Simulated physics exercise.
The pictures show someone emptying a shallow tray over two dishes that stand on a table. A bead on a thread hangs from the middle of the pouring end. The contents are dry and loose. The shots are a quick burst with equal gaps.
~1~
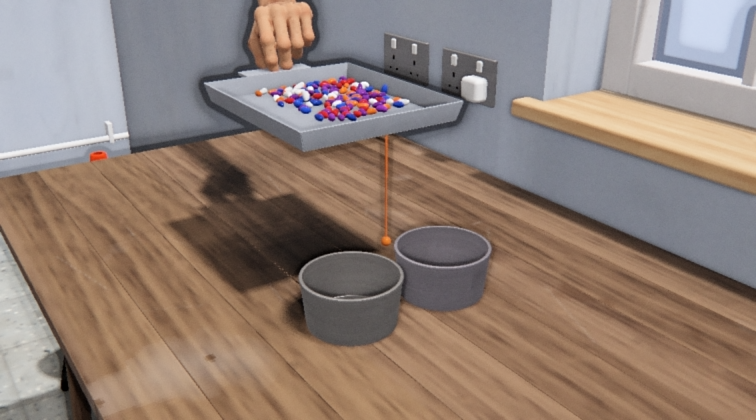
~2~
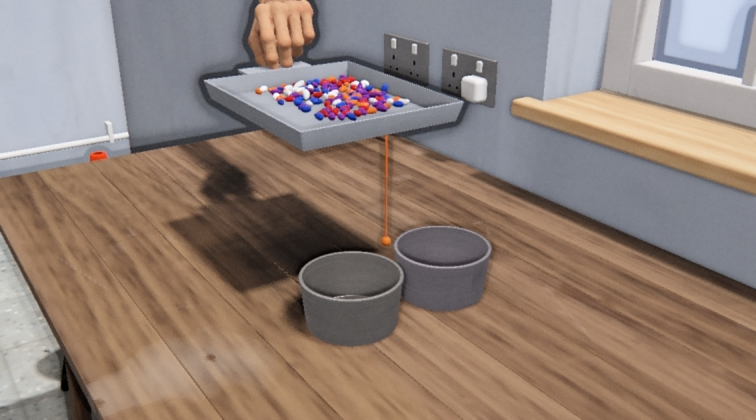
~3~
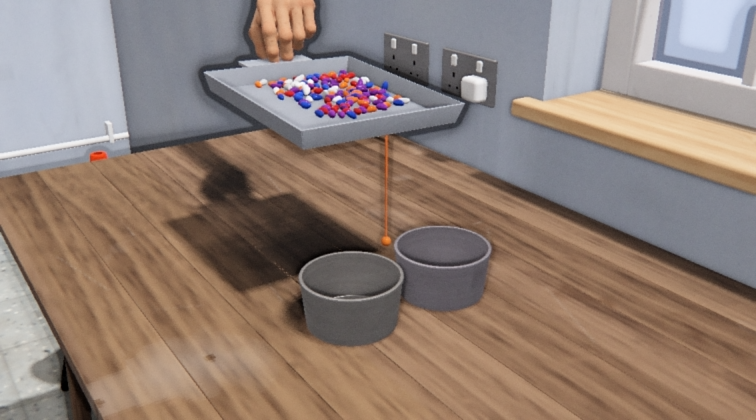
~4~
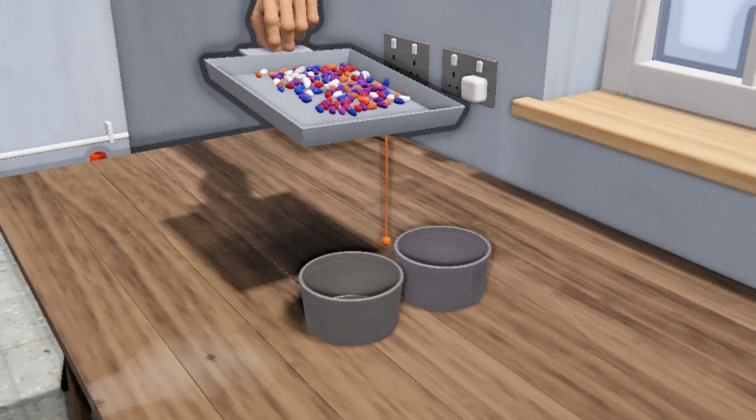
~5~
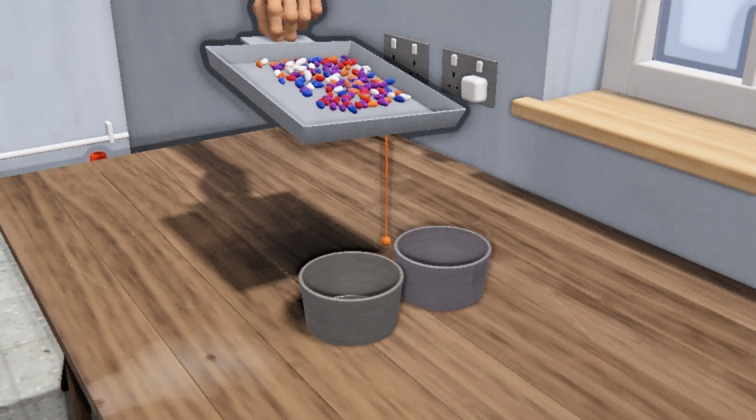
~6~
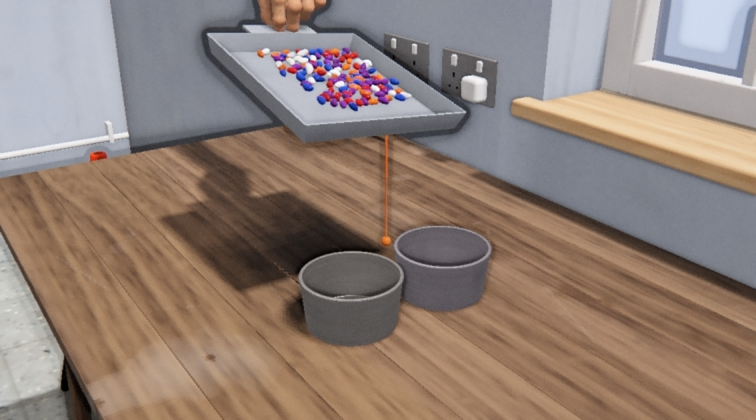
At first, a hand holds a shallow grey tray of colourful jelly beans level above two dark dishes on a wooden table, a bead hanging on an orange thread beneath it. Then the hand's end rises slightly and the tray tips a little, its right corner lowest, while the dishes stay still.
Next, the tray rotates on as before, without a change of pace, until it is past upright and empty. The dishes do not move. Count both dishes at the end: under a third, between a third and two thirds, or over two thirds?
In the dishes lies over two thirds of it.
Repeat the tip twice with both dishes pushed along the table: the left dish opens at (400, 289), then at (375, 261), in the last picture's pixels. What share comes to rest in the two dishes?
In turn 30 and 80 in a hundred.
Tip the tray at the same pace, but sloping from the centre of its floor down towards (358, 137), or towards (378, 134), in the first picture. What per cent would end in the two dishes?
The first gives 60 %, the second 50 %.
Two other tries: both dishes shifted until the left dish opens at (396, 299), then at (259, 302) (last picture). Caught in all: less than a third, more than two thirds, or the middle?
One: Under a third. Two: Under a third.
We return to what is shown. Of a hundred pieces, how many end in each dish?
About: Left dish 0, right dish 90 per cent.
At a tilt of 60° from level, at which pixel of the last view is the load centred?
Close to (415, 96).
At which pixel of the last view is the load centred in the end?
At about (451, 279).
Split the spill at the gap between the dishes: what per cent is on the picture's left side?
Roughly 0 in a hundred.
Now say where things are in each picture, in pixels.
In the first picture, corners of the pouring end (303, 130) and (456, 101), level; middle of the load (340, 98), jelly beans; left dish (380, 315); right dish (472, 282); bead on its thread (386, 241).
In the second picture, corners of the pouring end (303, 129) and (456, 101), level; middle of the load (340, 96).
In the third picture, corners of the pouring end (304, 128) and (457, 103), tipped barely, lowest at the right corner; middle of the load (340, 93).
In the fourth picture, corners of the pouring end (305, 126) and (458, 105), tipped a little, lowest at the right corner; middle of the load (341, 87).
In the fifth picture, corners of the pouring end (306, 124) and (459, 108), tipped a little, lowest at the right corner; middle of the load (342, 82).
In the sixth picture, corners of the pouring end (308, 122) and (459, 110), tipped a little, lowest at the right corner; middle of the load (343, 76); left dish (380, 315); right dish (472, 282).
Just after the last frame, tray tipped steeply; almost all on the tray; just a few outside both.
A moment on, tray tipped right over; roughly half on the tray; about a tenth in the right dish; about a tenth outside both; roughly a third in the air.
Further on, tray tipped past a quarter turn; the larger part in the right dish; about a tenth outside both.
When it is over, tray tipped past a quarter turn; not one in the left dish; the larger part in the right dish; about a tenth outside both.
